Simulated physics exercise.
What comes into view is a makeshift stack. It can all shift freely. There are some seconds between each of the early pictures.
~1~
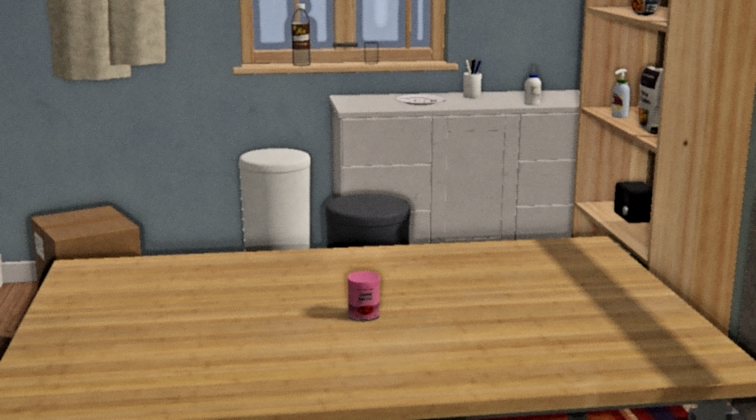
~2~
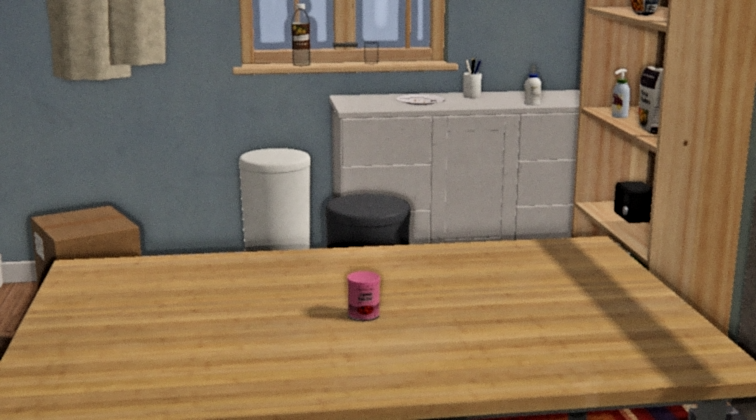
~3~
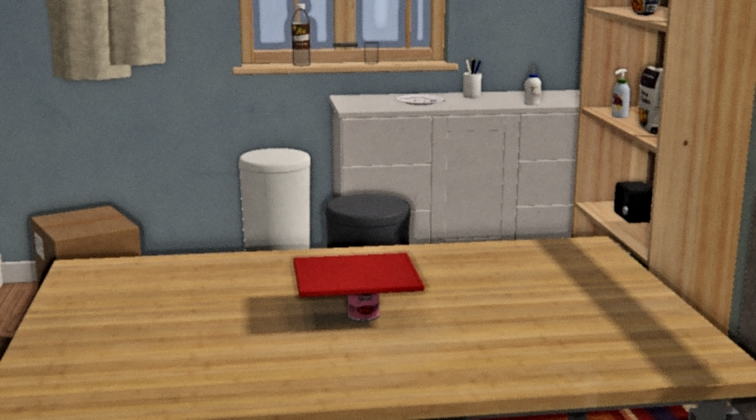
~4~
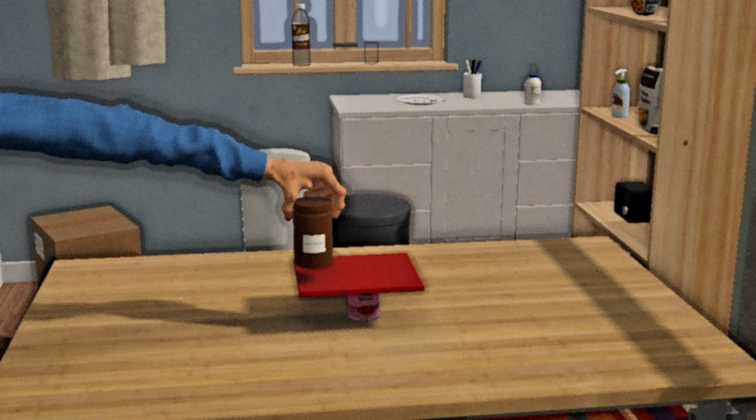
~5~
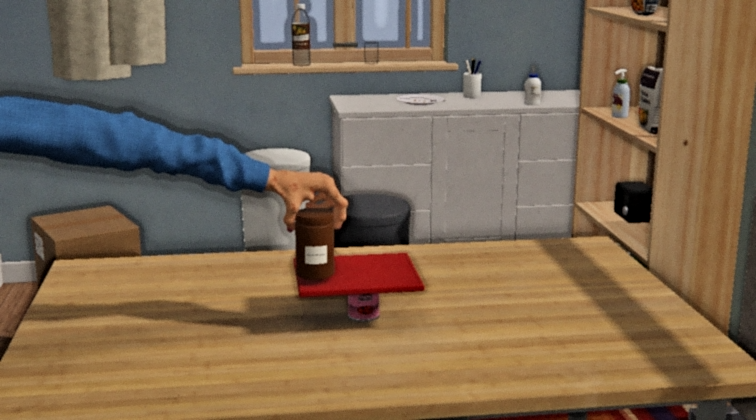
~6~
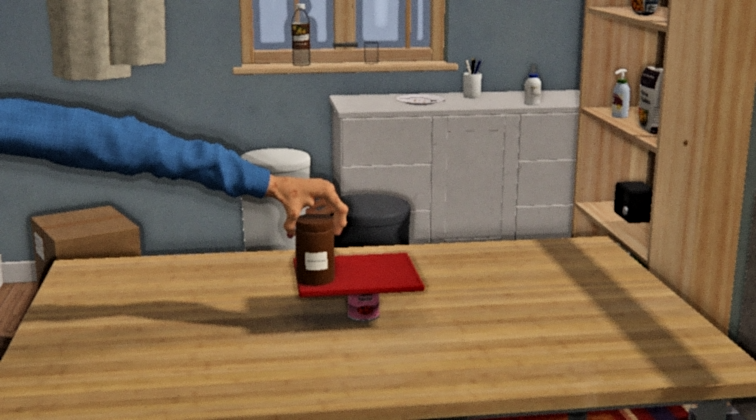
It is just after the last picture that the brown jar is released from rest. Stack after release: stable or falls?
Watch - it doesn't survive it, sadly.
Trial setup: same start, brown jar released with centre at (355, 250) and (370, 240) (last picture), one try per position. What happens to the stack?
First case: It collapses; second case: It remains standing.
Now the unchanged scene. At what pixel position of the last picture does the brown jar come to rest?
I'd point to roughly (235, 328).
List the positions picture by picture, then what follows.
The last thing is not in view yet; pink tin (364, 296), in the first picture.
The last thing is not in view yet; pink tin (364, 296), in the second picture.
The last thing is not in view yet; pink tin (364, 296), in the third picture.
Still above its spot; brown jar (313, 232); pink tin (364, 296), in the fourth picture.
Still above its spot; brown jar (315, 243); pink tin (364, 296), in the fifth picture.
In place under the hand; brown jar (315, 249); pink tin (364, 296), in the sixth picture.
Then, 0.30 s past the last view, brown jar now fallen; red lid rocked 44° from its first pose.
Then, 0.40 s past the last view, red lid rocked 53° from its first pose.
Then, 0.50 s past the last view, red lid rocked 36° from its first pose.
Then, 1.30 s past the last view, red lid rocked 30° from its first pose.
Finally, fallen, brown jar; moved from the start, red lid; pink tin still in place. Final places as the last picture's camera would see them, brown jar near (235, 328). The stack loses its balance.
